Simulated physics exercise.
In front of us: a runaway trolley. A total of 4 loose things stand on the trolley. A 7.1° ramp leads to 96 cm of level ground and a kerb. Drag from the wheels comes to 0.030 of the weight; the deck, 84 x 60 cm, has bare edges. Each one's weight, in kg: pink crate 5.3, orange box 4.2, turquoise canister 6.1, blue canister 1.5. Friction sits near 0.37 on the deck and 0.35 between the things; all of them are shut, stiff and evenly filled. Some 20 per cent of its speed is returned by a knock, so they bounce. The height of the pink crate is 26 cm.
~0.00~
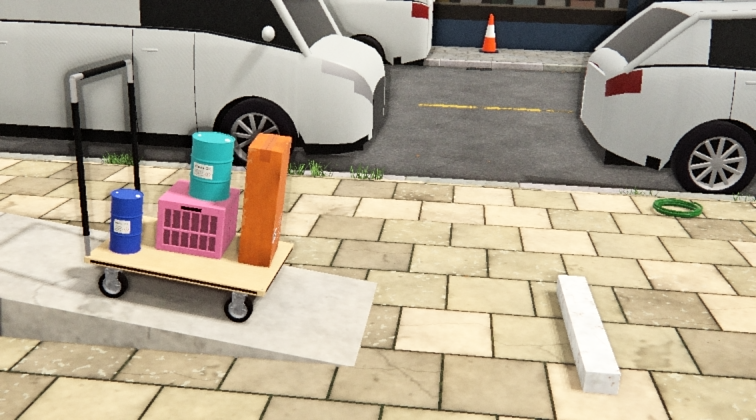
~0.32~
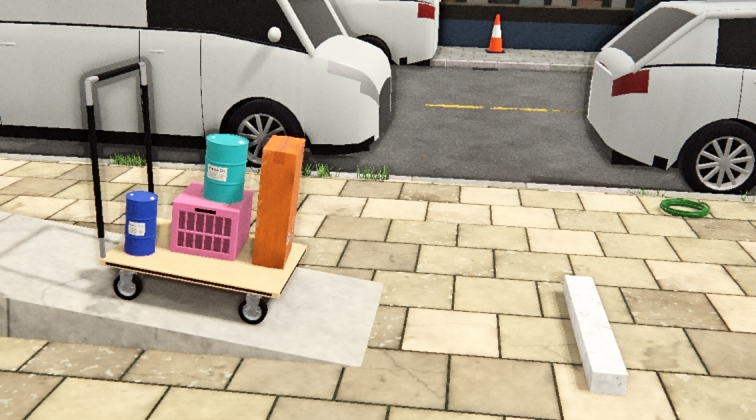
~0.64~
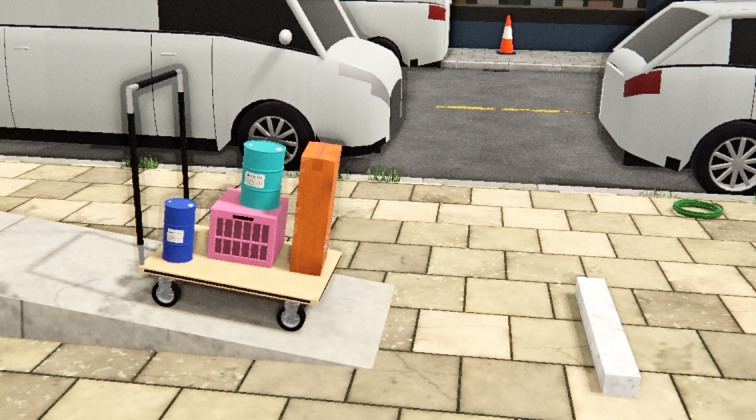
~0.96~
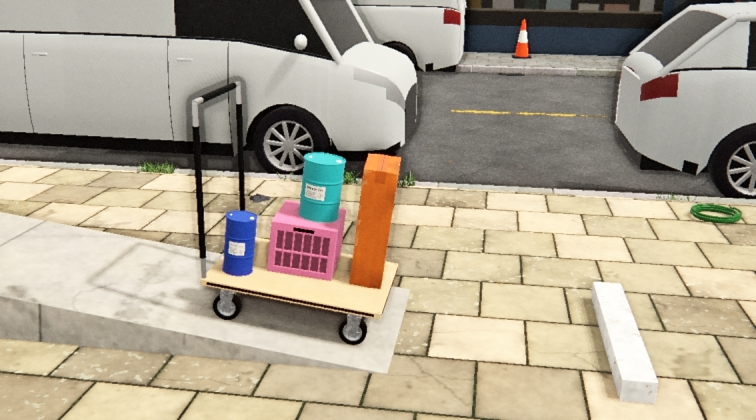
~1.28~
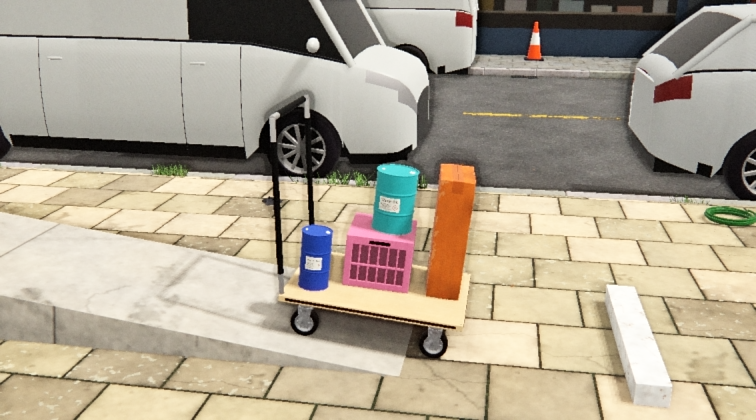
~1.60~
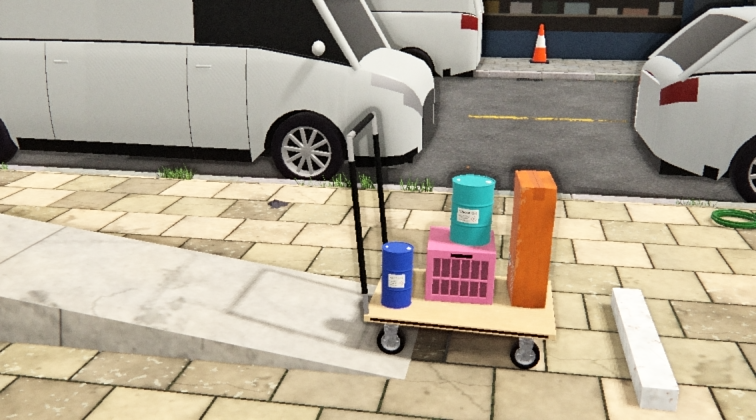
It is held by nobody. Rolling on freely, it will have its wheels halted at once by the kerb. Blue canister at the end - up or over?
My bet: It keeps its posture.
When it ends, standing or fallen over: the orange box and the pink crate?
Here's how it ends: The orange box comes down, and the pink crate never goes down.
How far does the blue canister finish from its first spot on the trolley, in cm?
About 14 cm.
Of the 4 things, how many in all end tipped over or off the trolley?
That makes 1.
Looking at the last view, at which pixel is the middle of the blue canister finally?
It comes to a stop close to (516, 286).
By 2.00 s, trolley at the kerb; blue canister 5 cm from its spot near (494, 285); orange box 5 cm from its spot; turquoise canister 5 cm from its spot.
By 2.10 s, trolley at the kerb; blue canister 11 cm from its spot near (508, 285); orange box rocked 9° off its seat; turquoise canister 12 cm from its spot.
By 2.50 s, trolley at the kerb; orange box now off the trolley; blue canister 14 cm from its spot near (516, 286); turquoise canister 17 cm from its spot.
When it is over (2.9 s), off the trolley and tipped over, orange box; not toppled but over 10 cm from the start, pink crate, turquoise canister and blue canister. End places, in pixels of the last picture, blue canister near (516, 286).
